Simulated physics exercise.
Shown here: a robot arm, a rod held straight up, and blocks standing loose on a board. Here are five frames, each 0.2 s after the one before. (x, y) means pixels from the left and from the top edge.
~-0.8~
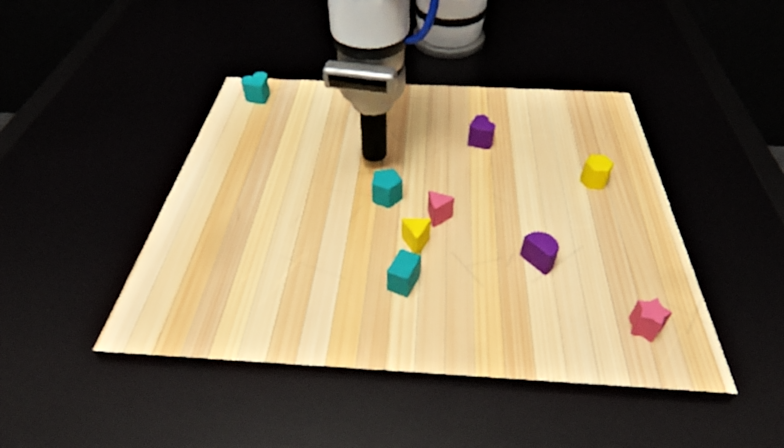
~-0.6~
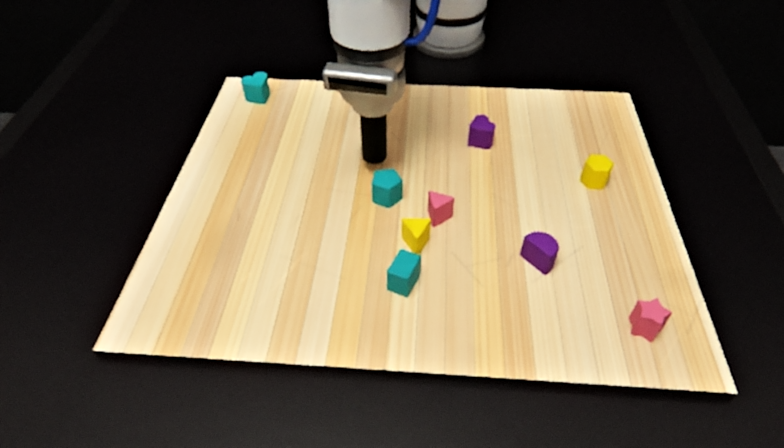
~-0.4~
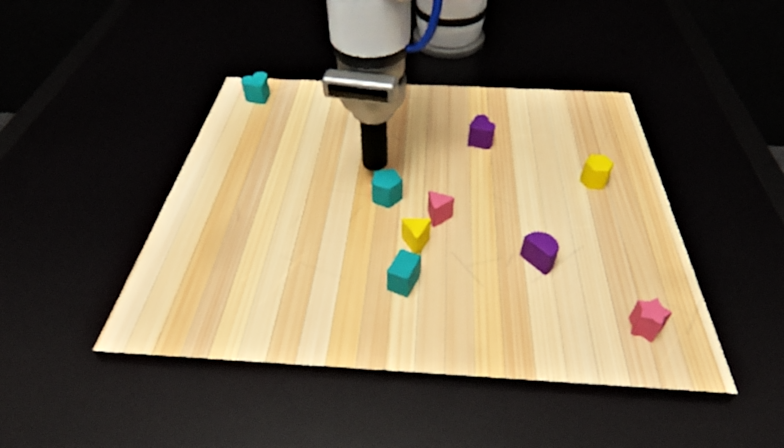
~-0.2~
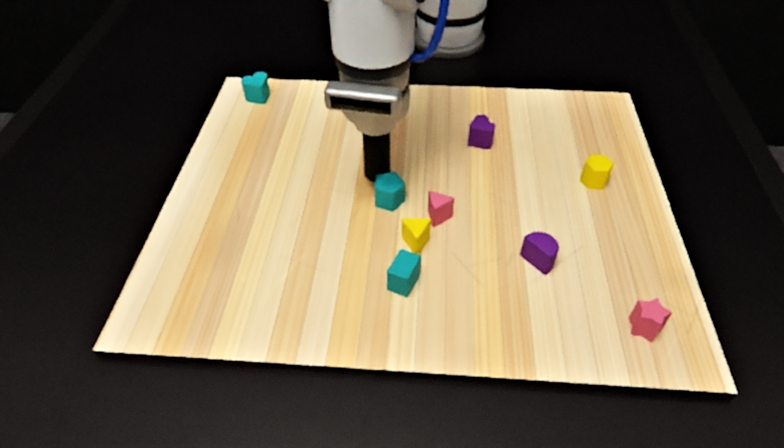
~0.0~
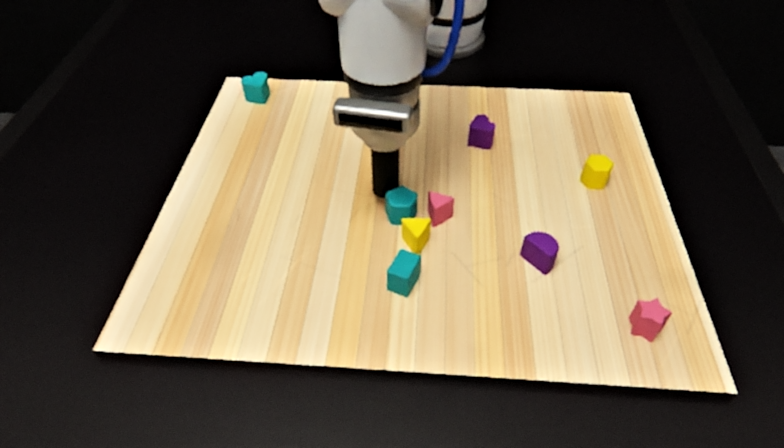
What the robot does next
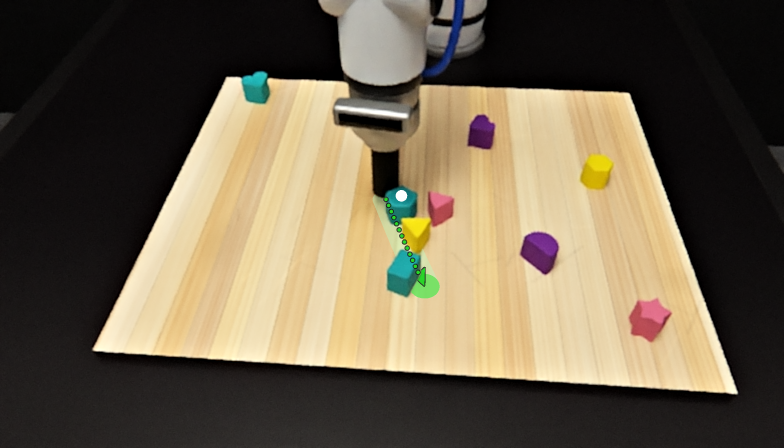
A robot arm holding a black rod upright moved slightly toward the viewer over a wooden board of scattered colorful blocks, then nudged a turquoise pentagon a short way forward and to the right.
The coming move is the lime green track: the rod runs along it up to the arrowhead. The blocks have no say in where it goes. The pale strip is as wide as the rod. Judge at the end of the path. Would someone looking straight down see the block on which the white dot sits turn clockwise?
No, that is not how it ends up.
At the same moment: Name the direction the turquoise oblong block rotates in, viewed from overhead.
It twists clockwise.
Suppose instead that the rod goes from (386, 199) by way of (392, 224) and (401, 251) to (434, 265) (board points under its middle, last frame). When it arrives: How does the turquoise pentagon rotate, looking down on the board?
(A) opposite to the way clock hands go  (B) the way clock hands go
I'll go with A - opposite to the way clock hands go.
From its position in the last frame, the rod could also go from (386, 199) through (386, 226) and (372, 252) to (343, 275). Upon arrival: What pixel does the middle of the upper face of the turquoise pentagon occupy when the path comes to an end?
(413, 216)
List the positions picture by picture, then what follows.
The first picture shows tip of the rod at (375, 154), middles of tops, turquoise pentagon at (386, 178), turquoise oblong block at (404, 263), yellow triangular piece at (417, 225), pink triangular piece at (439, 198).
The second picture shows rod at (375, 156), nothing pushed.
The third picture shows rod at (375, 163), nothing pushed.
The fourth picture shows rod at (377, 174), turquoise pentagon at (389, 181).
The fifth picture shows rod at (386, 189), turquoise pentagon at (401, 196), turquoise oblong block at (404, 263), yellow triangular piece at (417, 225), pink triangular piece at (439, 198).
The line goes in a line from (386, 199) to (424, 286); the dot is on the turquoise pentagon.
The first path, step by step. One third of the way, rod at (397, 216); turquoise pentagon at (419, 221), turned 20° anticlockwise; yellow triangular piece at (428, 238), turned 20° anticlockwise.
Two thirds of the way, rod at (410, 245); turquoise pentagon at (439, 246), turned 40° anticlockwise; yellow triangular piece at (455, 262), turned 40° anticlockwise.
At the end, rod at (425, 276); turquoise pentagon at (456, 261), turned 65° anticlockwise; turquoise oblong block at (402, 287), turned 30° clockwise; yellow triangular piece at (479, 272), turned 65° anticlockwise; pink triangular piece unmoved.
